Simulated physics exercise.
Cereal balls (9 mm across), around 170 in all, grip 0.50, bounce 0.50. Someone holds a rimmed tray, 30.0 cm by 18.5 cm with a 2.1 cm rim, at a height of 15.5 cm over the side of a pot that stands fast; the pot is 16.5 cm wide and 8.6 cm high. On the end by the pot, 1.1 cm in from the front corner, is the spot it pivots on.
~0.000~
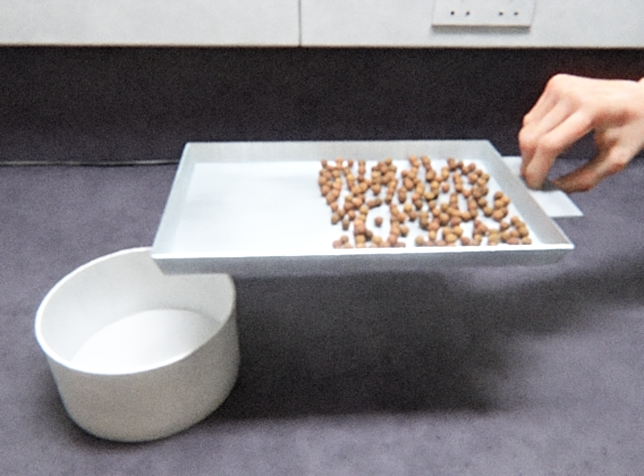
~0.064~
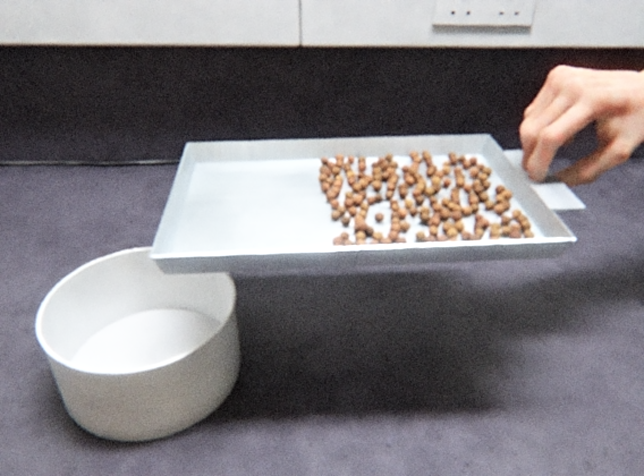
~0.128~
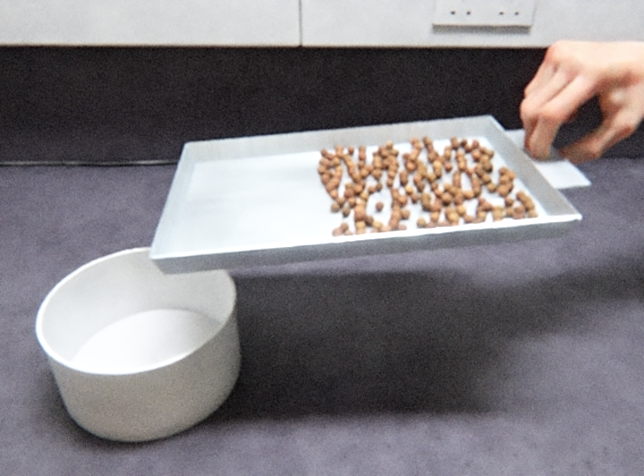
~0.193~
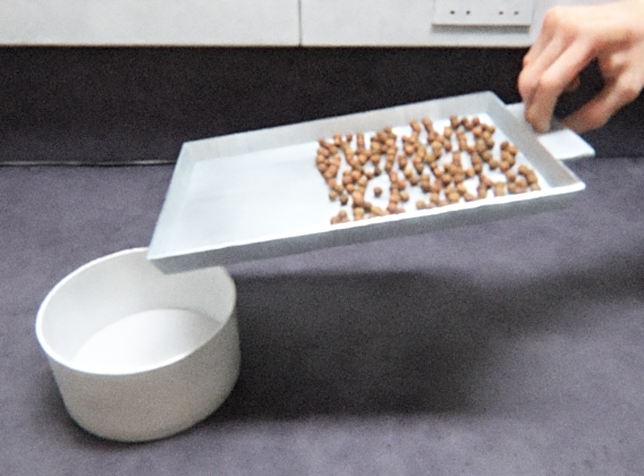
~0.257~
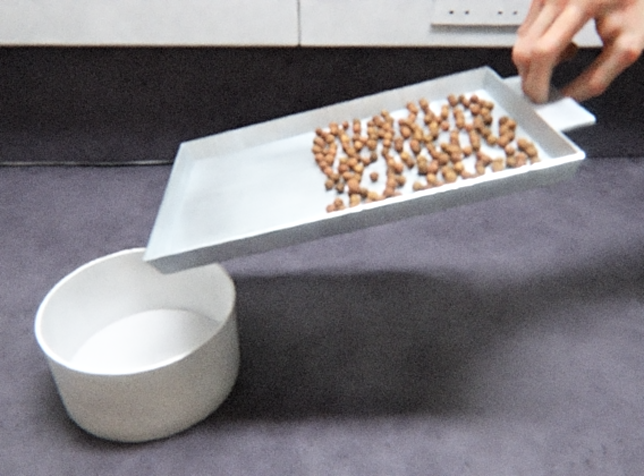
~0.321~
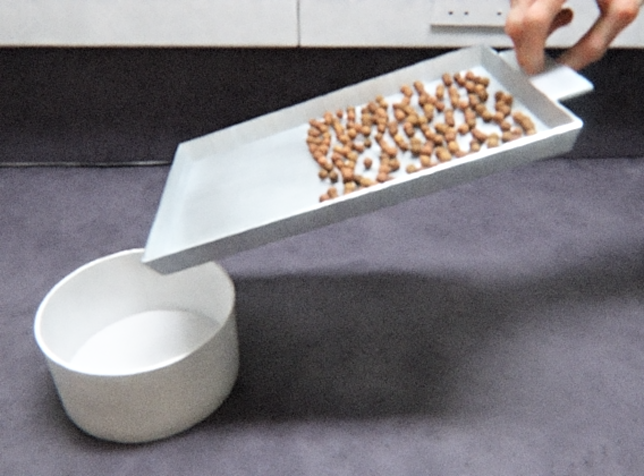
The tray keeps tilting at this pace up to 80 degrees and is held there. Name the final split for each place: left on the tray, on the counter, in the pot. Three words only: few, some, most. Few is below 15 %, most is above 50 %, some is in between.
Tray - most, counter - few, pot - some.
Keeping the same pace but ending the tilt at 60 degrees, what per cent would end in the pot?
The pot would get around 25 per cent.
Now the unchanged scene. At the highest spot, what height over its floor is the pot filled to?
Roughly 1.0 centimetres.
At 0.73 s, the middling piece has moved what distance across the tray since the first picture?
It has moved some 18 cm from its start.
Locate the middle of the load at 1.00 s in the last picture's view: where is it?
Look near (163, 210) in the last picture.
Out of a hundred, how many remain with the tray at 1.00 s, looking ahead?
Estimate: About 70 percent.
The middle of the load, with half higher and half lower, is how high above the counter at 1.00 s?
Roughly 16 centimetres, give or take.
After 0.73 s, tilt 49 degrees; the tray holds 100 %, the pot 0 %.
Then, at 1.00 s, tilt 68 degrees; the tray holds 70 %, the pot 20 %.
Then, at 1.37 s, tilt 80 degrees; the tray holds 65 %, the pot 30 %.
At rest (2.0 s), tray 60 %, counter 10 %, pot 30 %.
